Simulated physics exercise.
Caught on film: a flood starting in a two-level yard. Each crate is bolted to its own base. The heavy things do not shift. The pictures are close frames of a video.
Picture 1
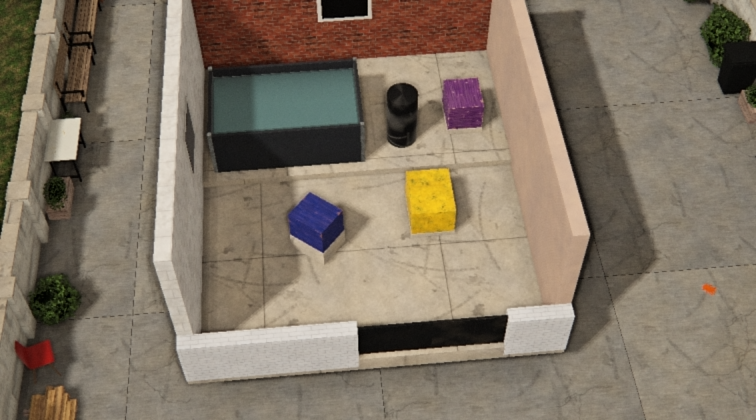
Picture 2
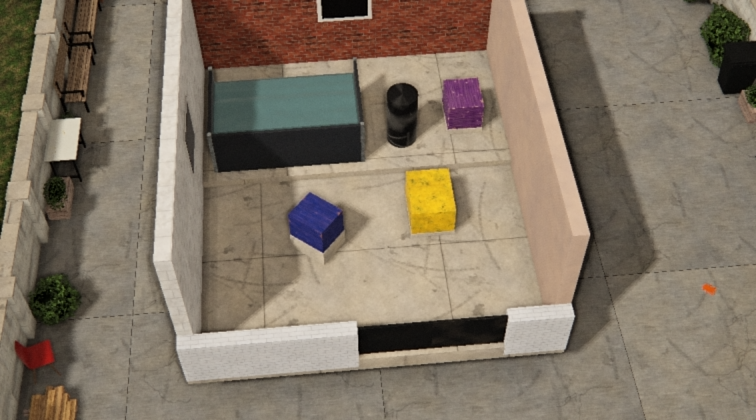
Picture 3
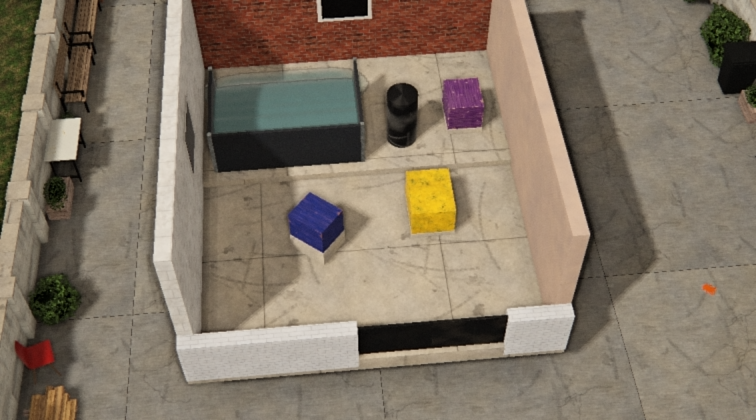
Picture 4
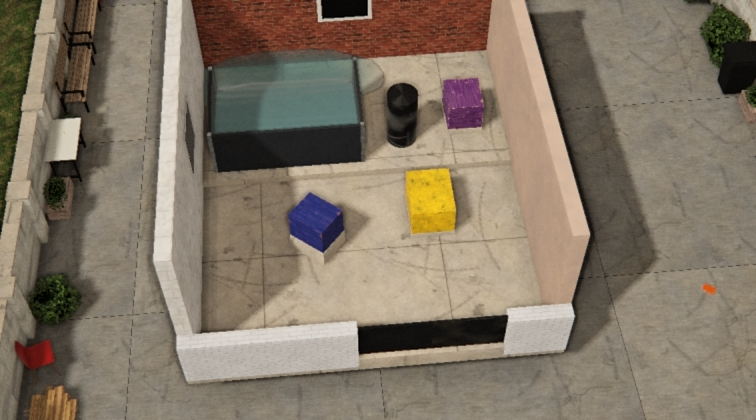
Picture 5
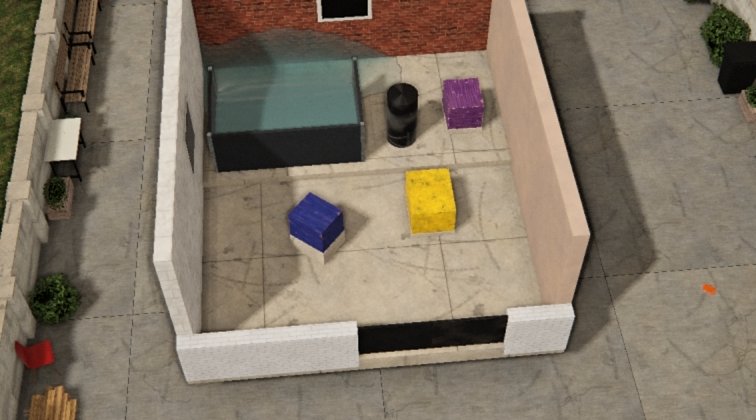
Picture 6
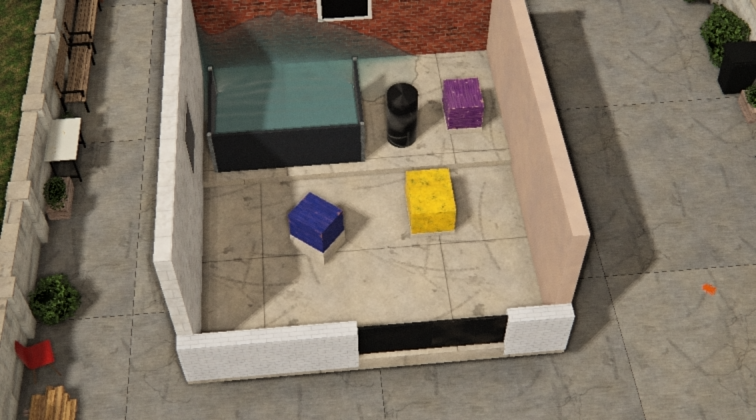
In the video, a dark-sided tank of teal water stands in a walled yard; its surface ripples as water pours out on the far side and spreads near the brick wall, while the coloured blocks and black cylinder stay still.
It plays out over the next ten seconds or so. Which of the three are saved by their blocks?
The yellow crate is soaked; the purple crate is soaked; the blue crate keeps dry.
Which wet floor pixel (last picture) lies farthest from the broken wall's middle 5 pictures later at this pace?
Close to (483, 56).
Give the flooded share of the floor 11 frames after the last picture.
Some 40 per cent.
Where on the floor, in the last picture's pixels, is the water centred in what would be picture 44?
Around (356, 154).
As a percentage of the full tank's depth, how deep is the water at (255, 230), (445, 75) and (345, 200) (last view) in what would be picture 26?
In turn 2, 30 and 0 in a hundred.
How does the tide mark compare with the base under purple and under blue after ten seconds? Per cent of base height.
In turn 340 and 40 per cent.
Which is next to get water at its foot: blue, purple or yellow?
I say the purple-painted one.
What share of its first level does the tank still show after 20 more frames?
Roughly 38 per cent.
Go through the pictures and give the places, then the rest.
The tank at (285, 99) is whole and still, in the first picture.
Water pours out on the tank's far side and has run to a hidden place, in the second picture.
Water pours out on the tank's far side and has run to (363, 80), in the third picture.
The front is at (374, 66), out from the gap on the tank's far side, in the fourth picture.
Water pours out on the tank's far side and has run to (391, 58), in the fifth picture.
Water pours out on the tank's far side and has run to (416, 57), in the sixth picture.
A moment on, water covers 20 % of the floor; the yellow crate not reached, the purple crate water round its plinth, the blue crate not reached.
Next, water covers 40 % of the floor; the yellow crate not reached, the purple crate water round its plinth, the blue crate not reached.
Then, water covers 70 % of the floor; the yellow crate water round its plinth, the purple crate water round its plinth, the blue crate water round its plinth.
Later, water covers 95 % of the floor; the yellow crate water round its plinth, the purple crate water round its plinth, the blue crate water round its plinth.
In the end, water covers 100 % of the floor; the yellow crate was topped, the purple crate was topped, the blue crate stayed above the water.
